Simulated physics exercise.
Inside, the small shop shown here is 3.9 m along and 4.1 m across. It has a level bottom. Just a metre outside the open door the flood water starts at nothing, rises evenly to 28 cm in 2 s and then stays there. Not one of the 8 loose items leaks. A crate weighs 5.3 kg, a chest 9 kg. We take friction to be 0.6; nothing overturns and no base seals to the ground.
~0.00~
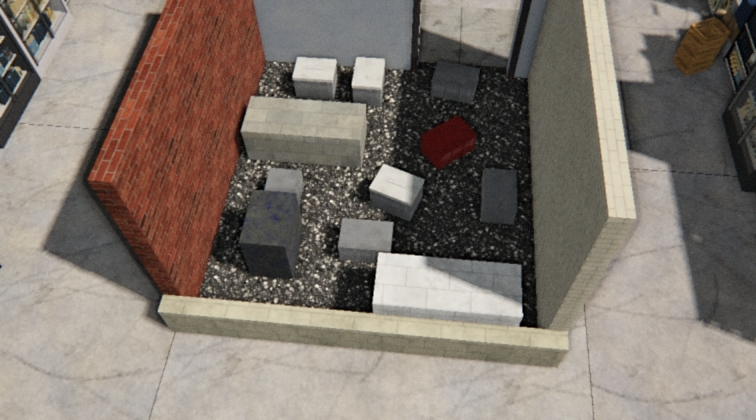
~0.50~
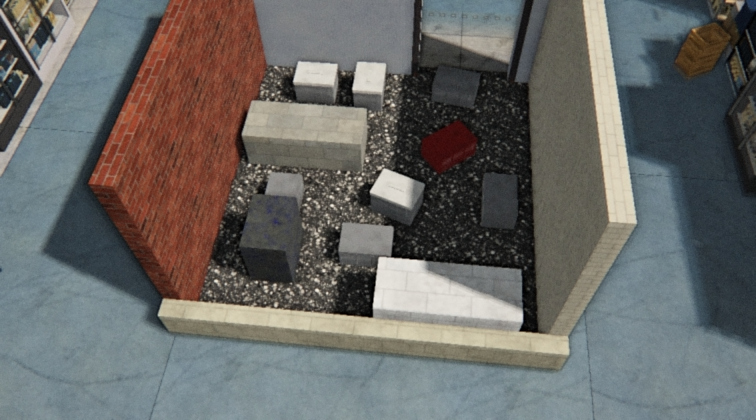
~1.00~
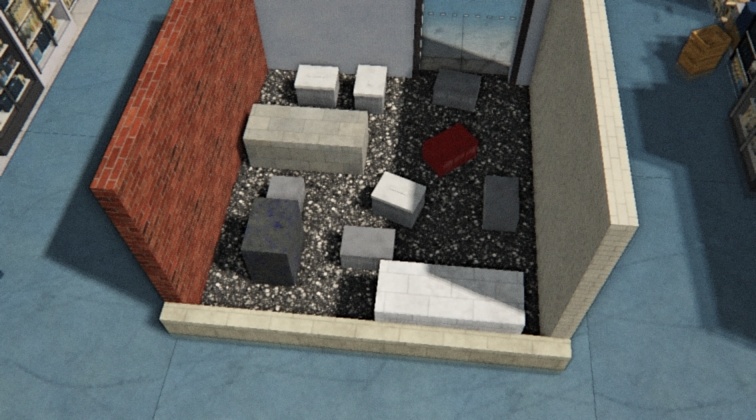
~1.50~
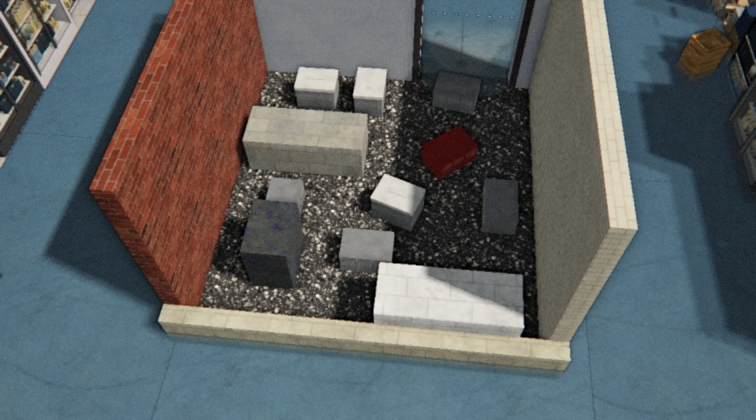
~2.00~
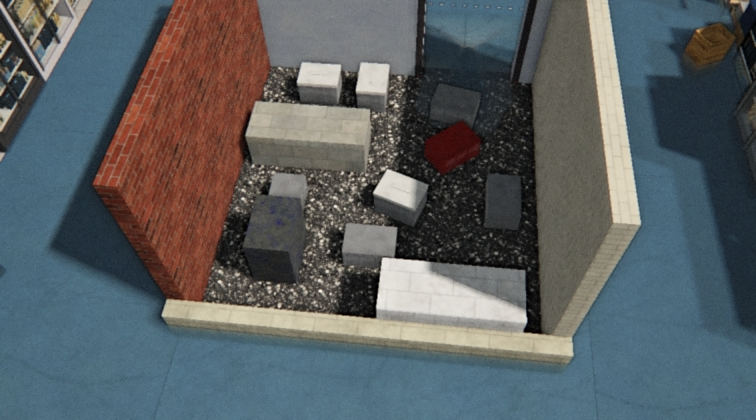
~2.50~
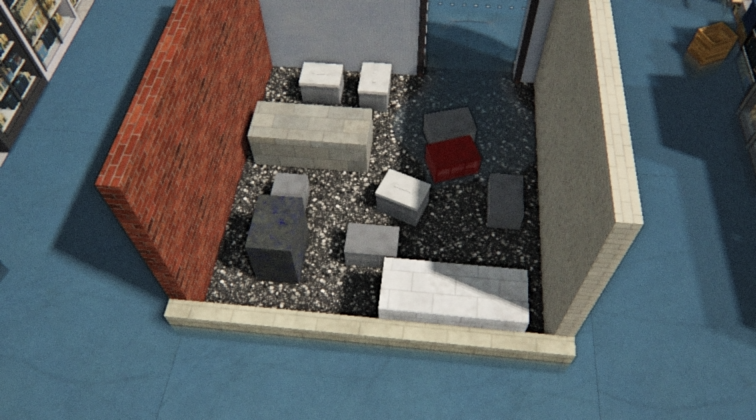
A small roofless shop with a gravel floor is seen from high above, its brick wall on the left and pale walls on the right and front. Grey and white blocks stand around a red crate right of centre, with a doorway behind. Blue water covers the paving outside, then enters through the doorway, pushing a dark grey block forward against the crate, which shifts slightly, while the view barely moves.
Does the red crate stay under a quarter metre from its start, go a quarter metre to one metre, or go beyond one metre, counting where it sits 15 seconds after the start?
It will likely make a long trip.
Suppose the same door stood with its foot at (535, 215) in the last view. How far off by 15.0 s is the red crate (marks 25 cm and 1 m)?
The red crate goes a bit.
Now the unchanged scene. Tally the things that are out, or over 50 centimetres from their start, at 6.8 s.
The number I get is 6.
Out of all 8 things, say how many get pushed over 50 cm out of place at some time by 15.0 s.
Result: 7.
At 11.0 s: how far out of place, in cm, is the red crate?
250 cm, give or take.
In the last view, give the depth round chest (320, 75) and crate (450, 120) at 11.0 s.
Depths: Near 7 cm, then near 21 cm.
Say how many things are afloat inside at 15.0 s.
Tally: 8 of them.
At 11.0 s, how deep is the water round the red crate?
Around 21 cm.
After 3.5 s the red crate is near (457, 228), 1.4 m from its start, afloat; 2 afloat.
After 6.8 s the red crate is near (363, 259), 2.2 m from its start, afloat; 6 afloat.
After 11.0 s the red crate is near (324, 262), 2.5 m from its start, afloat; 8 afloat.
After 15.0 s the red crate is near (323, 260), 2.5 m from its start, afloat; 8 afloat.
